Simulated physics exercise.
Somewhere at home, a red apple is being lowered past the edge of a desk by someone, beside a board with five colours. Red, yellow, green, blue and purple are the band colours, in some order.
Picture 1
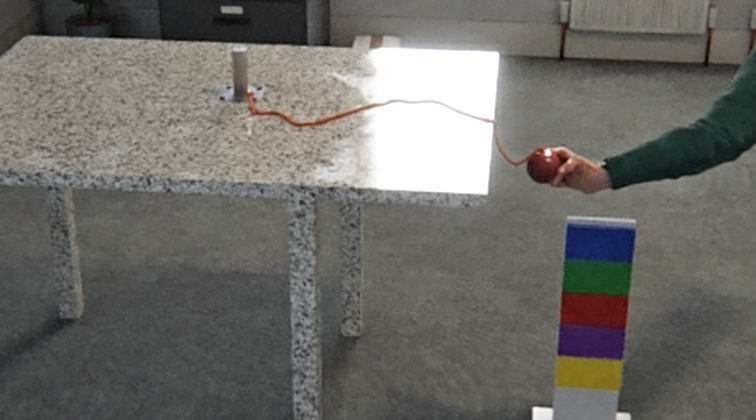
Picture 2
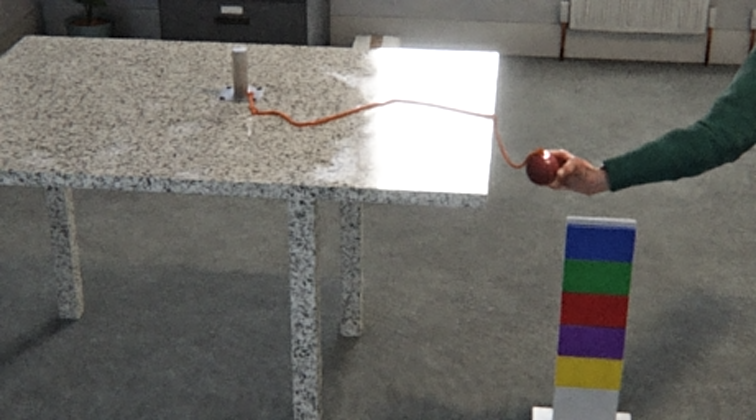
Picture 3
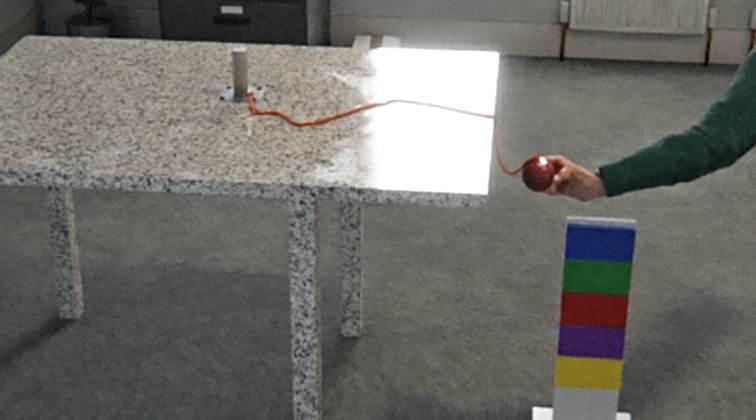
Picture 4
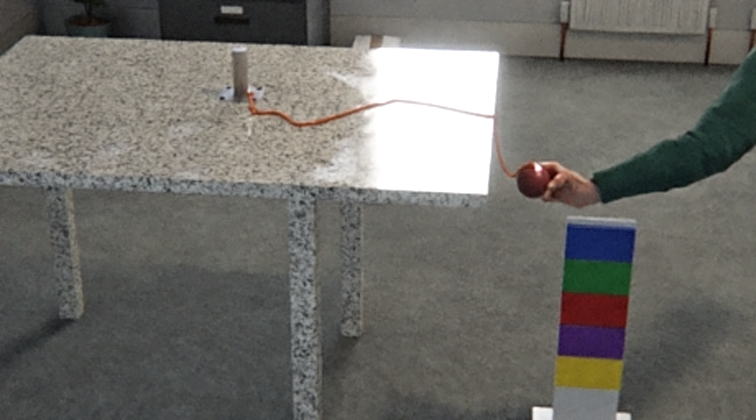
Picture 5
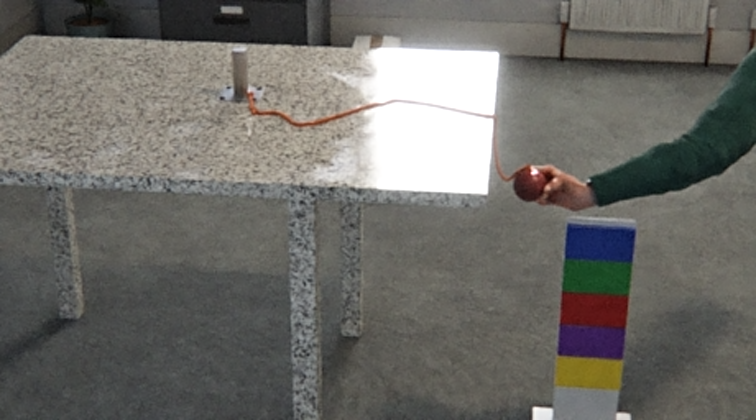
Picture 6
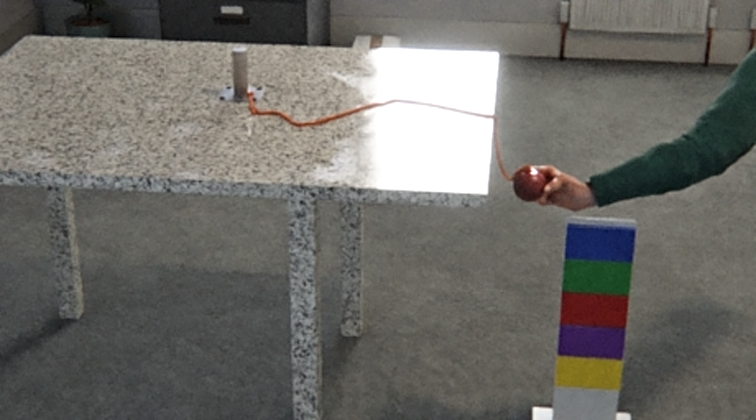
The video shows a hand in a green sleeve holding a red ball-like object attached to an orange cord on a speckled table, moving it slightly left and down above a colour-banded board, then keeping it nearly still.
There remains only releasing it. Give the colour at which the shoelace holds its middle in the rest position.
The shoelace holds it at purple.
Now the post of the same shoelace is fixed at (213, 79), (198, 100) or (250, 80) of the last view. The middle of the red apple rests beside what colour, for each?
The first case gives red, the second red and the third purple.
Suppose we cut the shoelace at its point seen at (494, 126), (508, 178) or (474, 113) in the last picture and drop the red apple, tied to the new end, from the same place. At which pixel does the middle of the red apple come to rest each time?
Roughly (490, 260), (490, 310), (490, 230).
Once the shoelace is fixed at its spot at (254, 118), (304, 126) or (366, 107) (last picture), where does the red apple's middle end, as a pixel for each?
Respectively (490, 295), (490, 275) and (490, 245).
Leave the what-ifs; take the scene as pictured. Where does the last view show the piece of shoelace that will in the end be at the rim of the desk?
Around (391, 102).
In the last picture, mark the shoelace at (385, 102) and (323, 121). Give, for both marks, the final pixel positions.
I'd say about (488, 124) for one and about (404, 113) for the other.
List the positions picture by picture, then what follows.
The first picture shows red apple (544, 167); blue (600, 245); green (597, 278); red (594, 311); purple (591, 343); yellow (589, 374).
The second picture shows red apple (542, 169); shoelace through (251, 108) (293, 123) (360, 109) (421, 103) (494, 125).
The third picture shows red apple (538, 175).
The fourth picture shows red apple (533, 182); shoelace through (251, 108) (293, 123) (360, 109) (422, 103) (494, 125).
The fifth picture shows red apple (530, 185).
The sixth picture shows red apple (529, 185); shoelace through (251, 108) (293, 123) (360, 109) (422, 103) (494, 125).
Soon after, apple near (493, 305); level with red.
Then, apple near (476, 333); level with purple.
At rest, apple near (482, 334); level with purple. Its centre hangs level with the purple band.
